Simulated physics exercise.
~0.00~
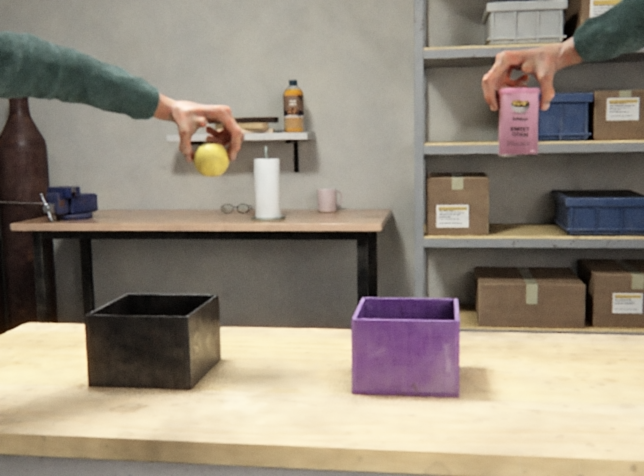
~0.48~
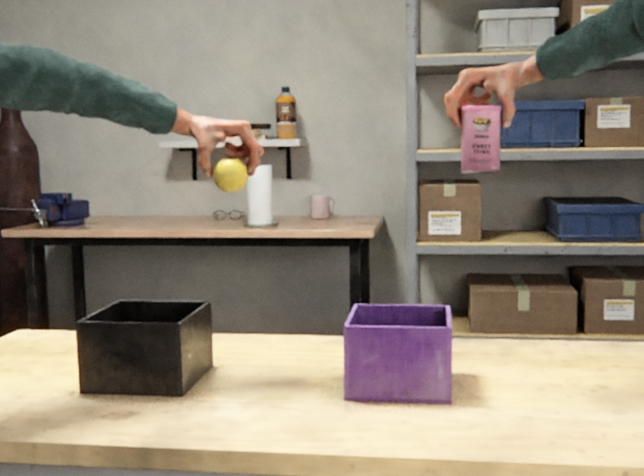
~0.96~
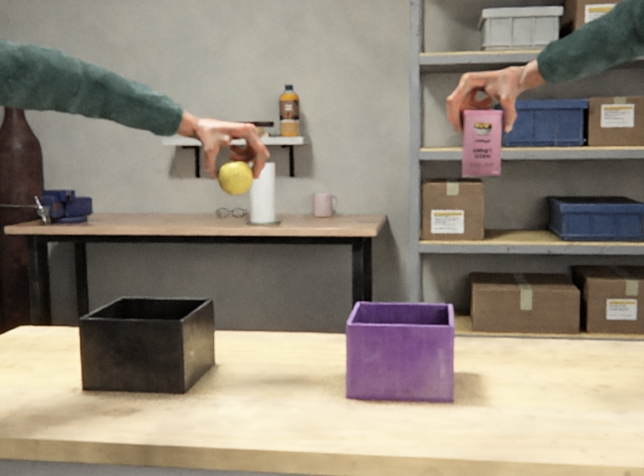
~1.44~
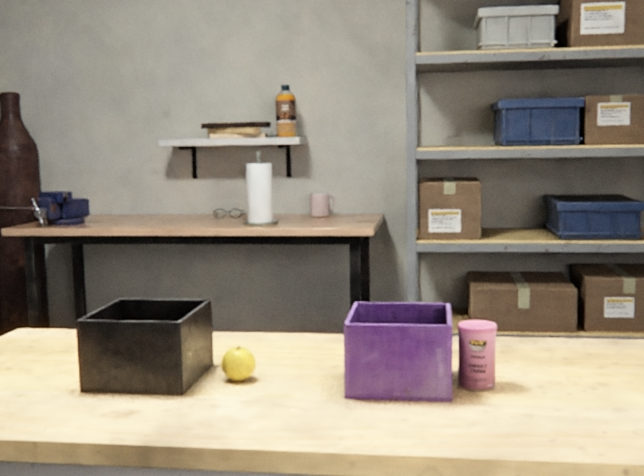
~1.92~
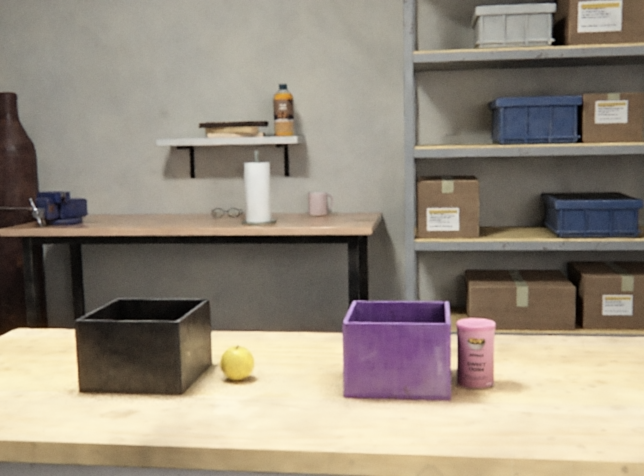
The clip opens on a pale wooden table holding a black crate on the left and a purple crate on the right, with a workbench and shelves behind. Two hands in green sleeves reach in from either side, the left one holding a yellow apple and the right one a pink tin. The apple shifts slightly right and the tin slightly left, then both dip a little as the view sways. The hands let go and withdraw, and both items drop. Both miss, the apple resting right of the black crate and the tin upright right of the purple one.
